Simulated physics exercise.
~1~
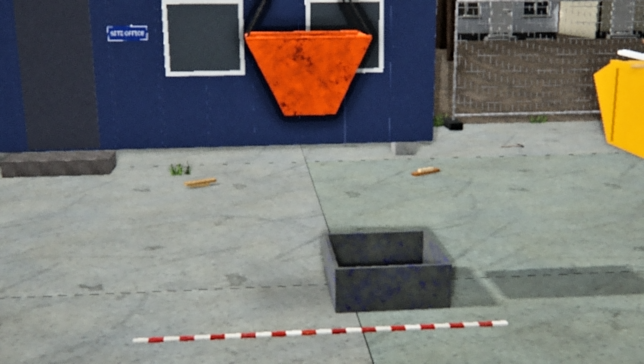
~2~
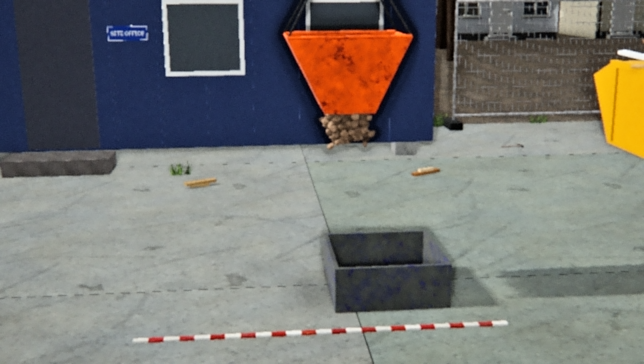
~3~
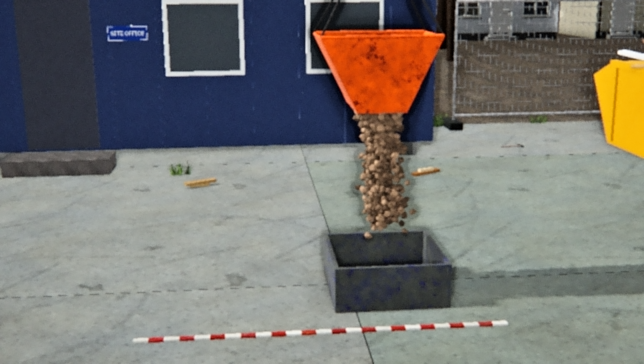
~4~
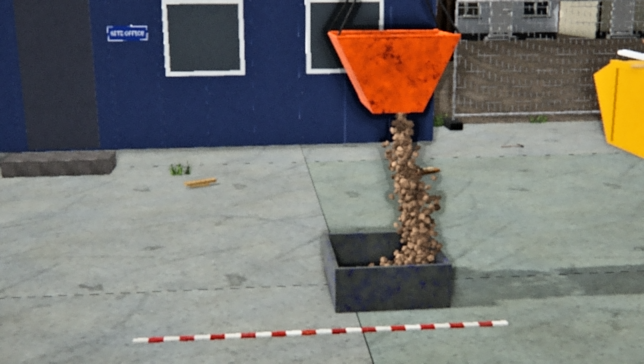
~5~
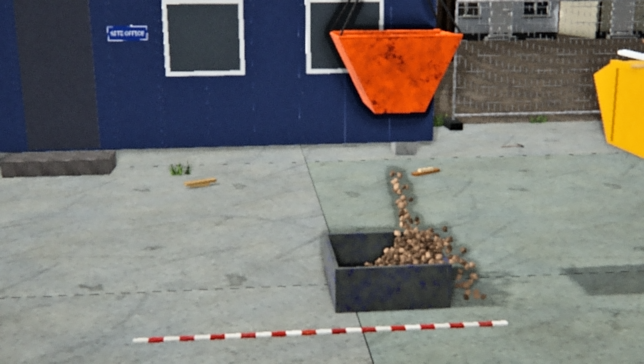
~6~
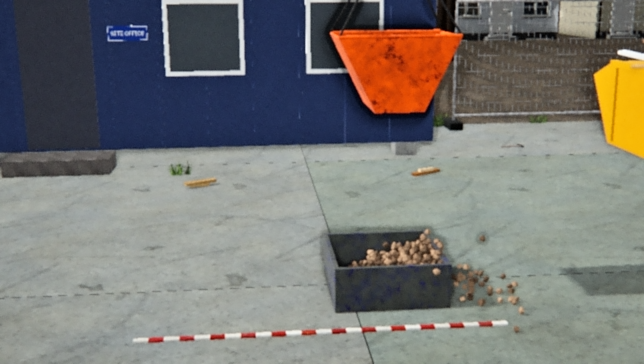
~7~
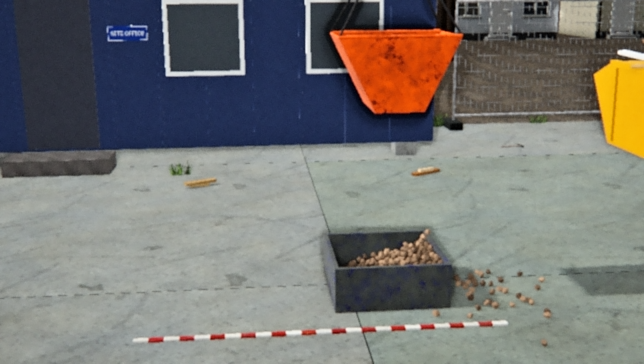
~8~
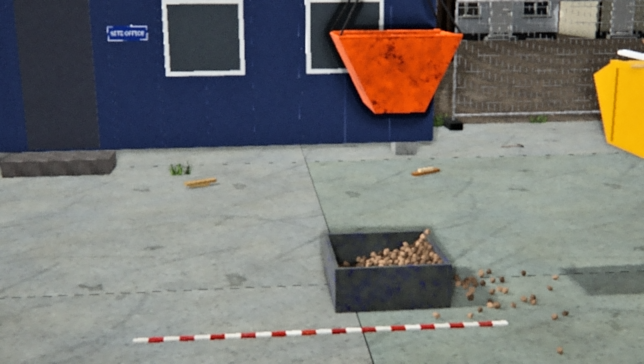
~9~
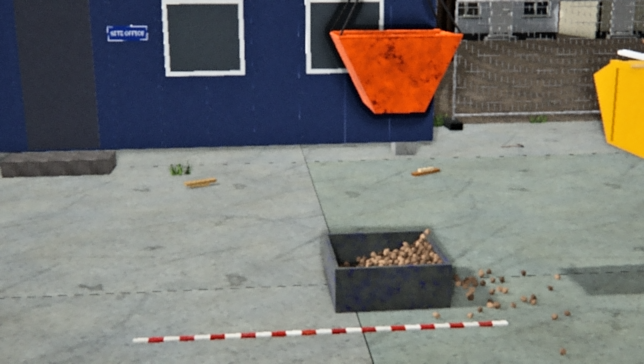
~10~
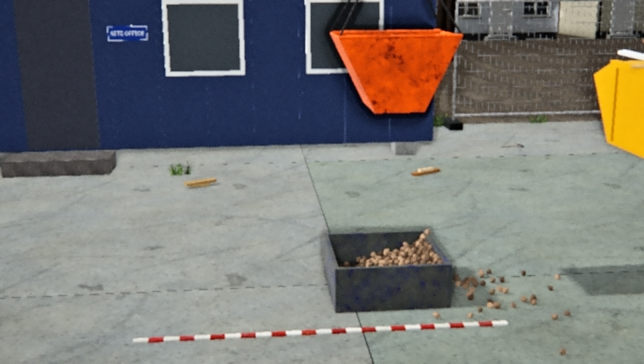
Orange crane skip moving right and dropping brown stones into a dark open bin, most staying inside, some scattering right.
